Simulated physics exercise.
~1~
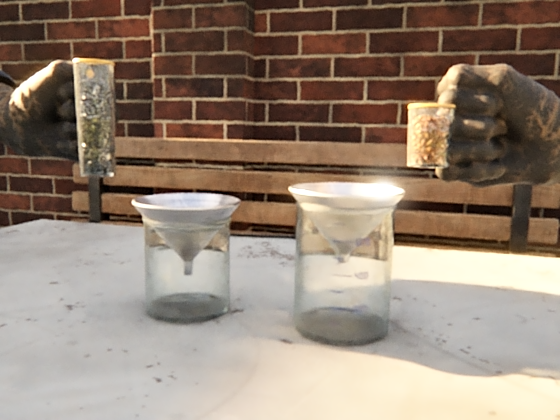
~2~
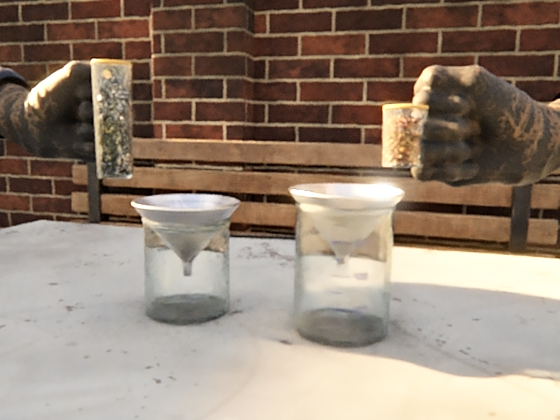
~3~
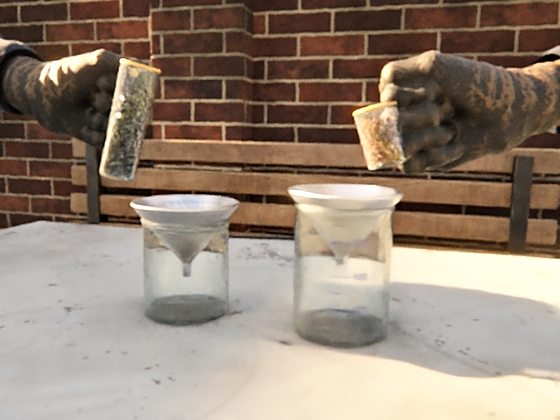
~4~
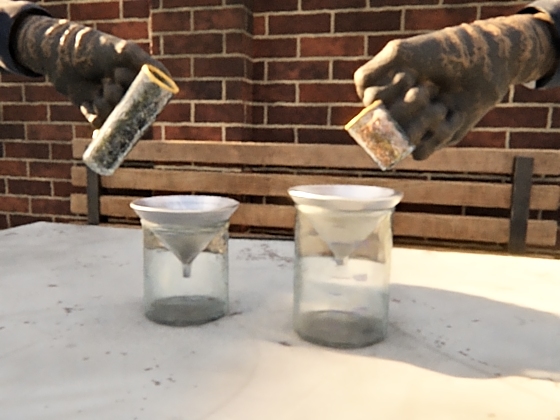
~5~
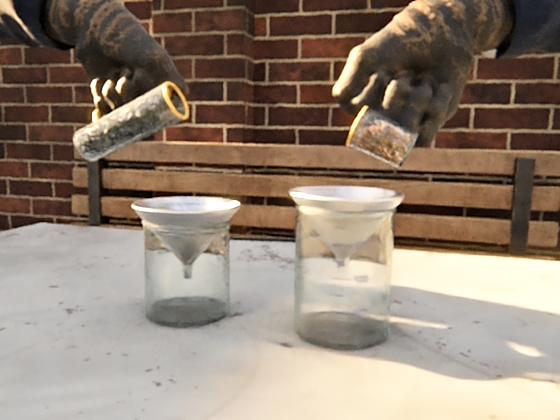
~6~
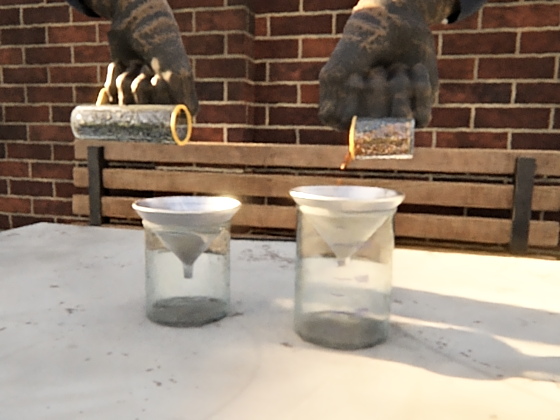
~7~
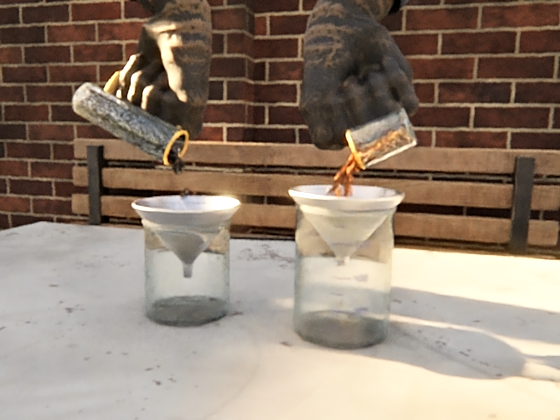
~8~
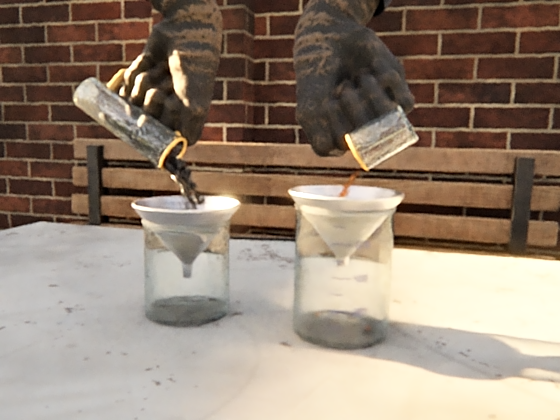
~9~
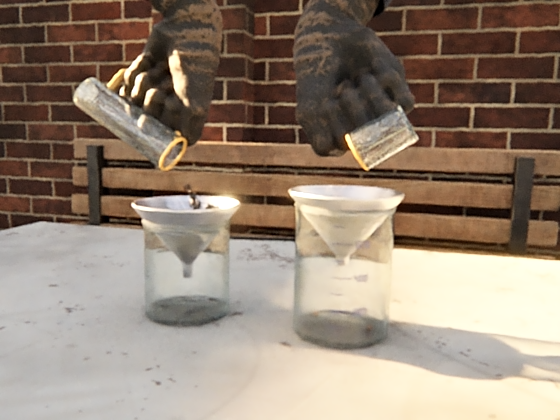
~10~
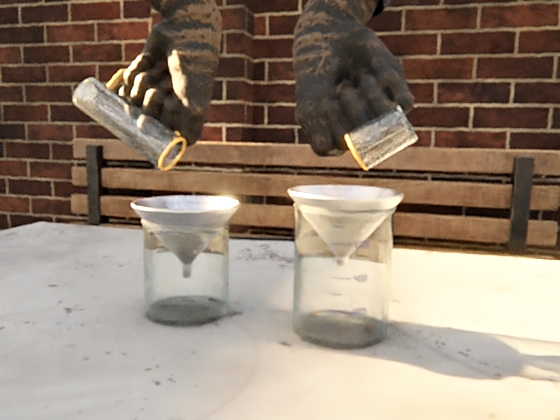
Two gloved hands brought small cups of dry, loose bits over the funnels in two glass jars and tipped them, the right one spilling first, until both cups were empty, with the left jar showing nothing collected and the right almost nothing.
